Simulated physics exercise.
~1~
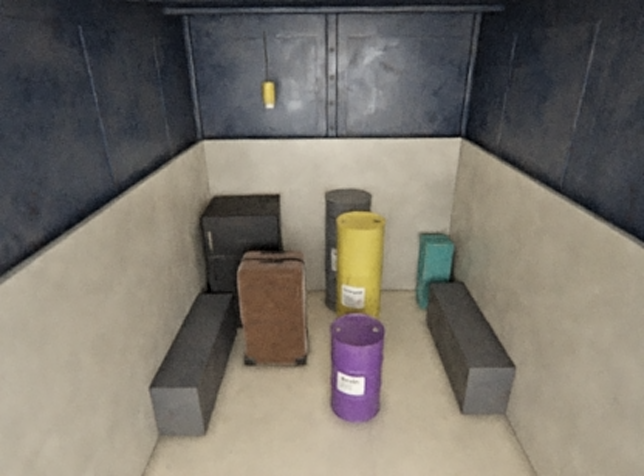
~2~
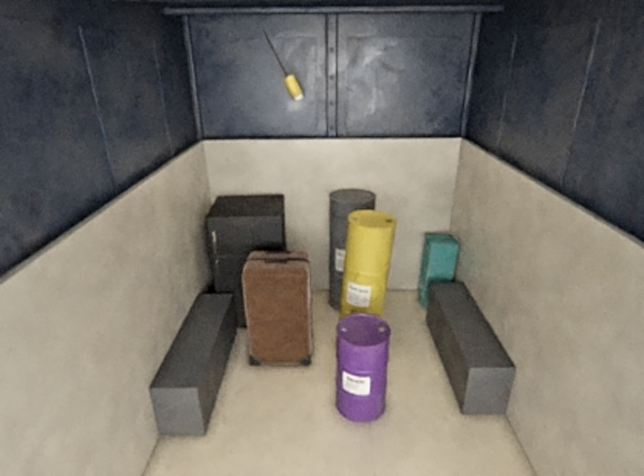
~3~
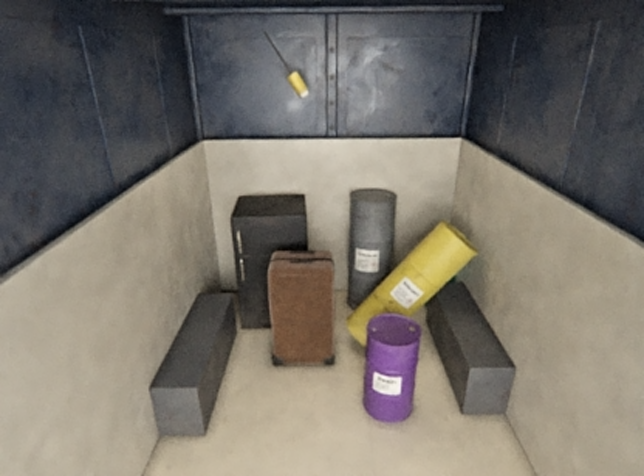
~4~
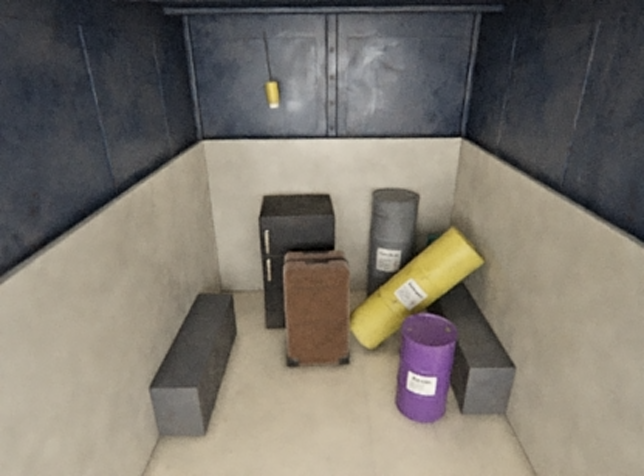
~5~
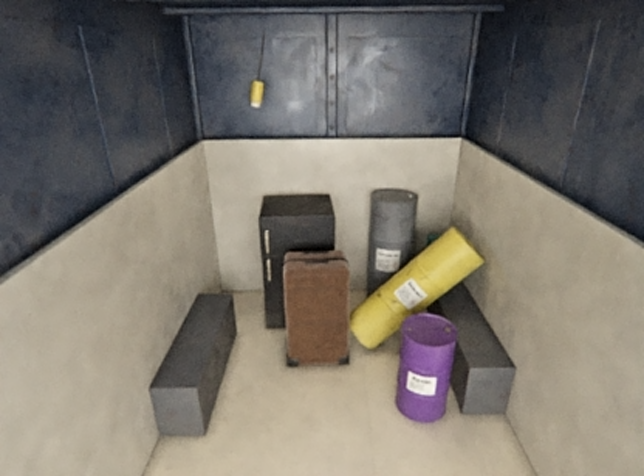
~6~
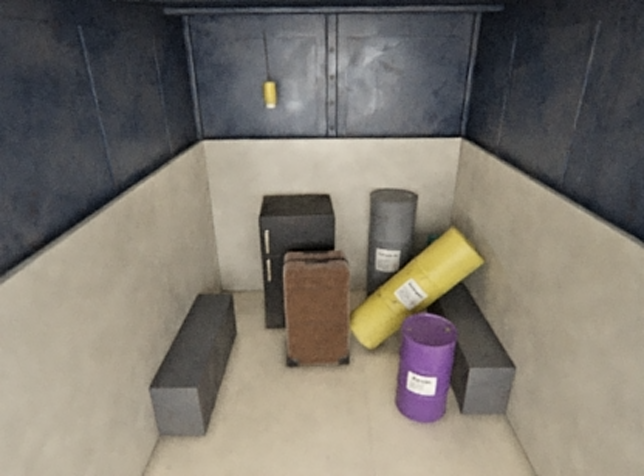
Yellow drum tipping over to the right and ending up leaning as a suitcase, black cabinet and other drums slide right in van.
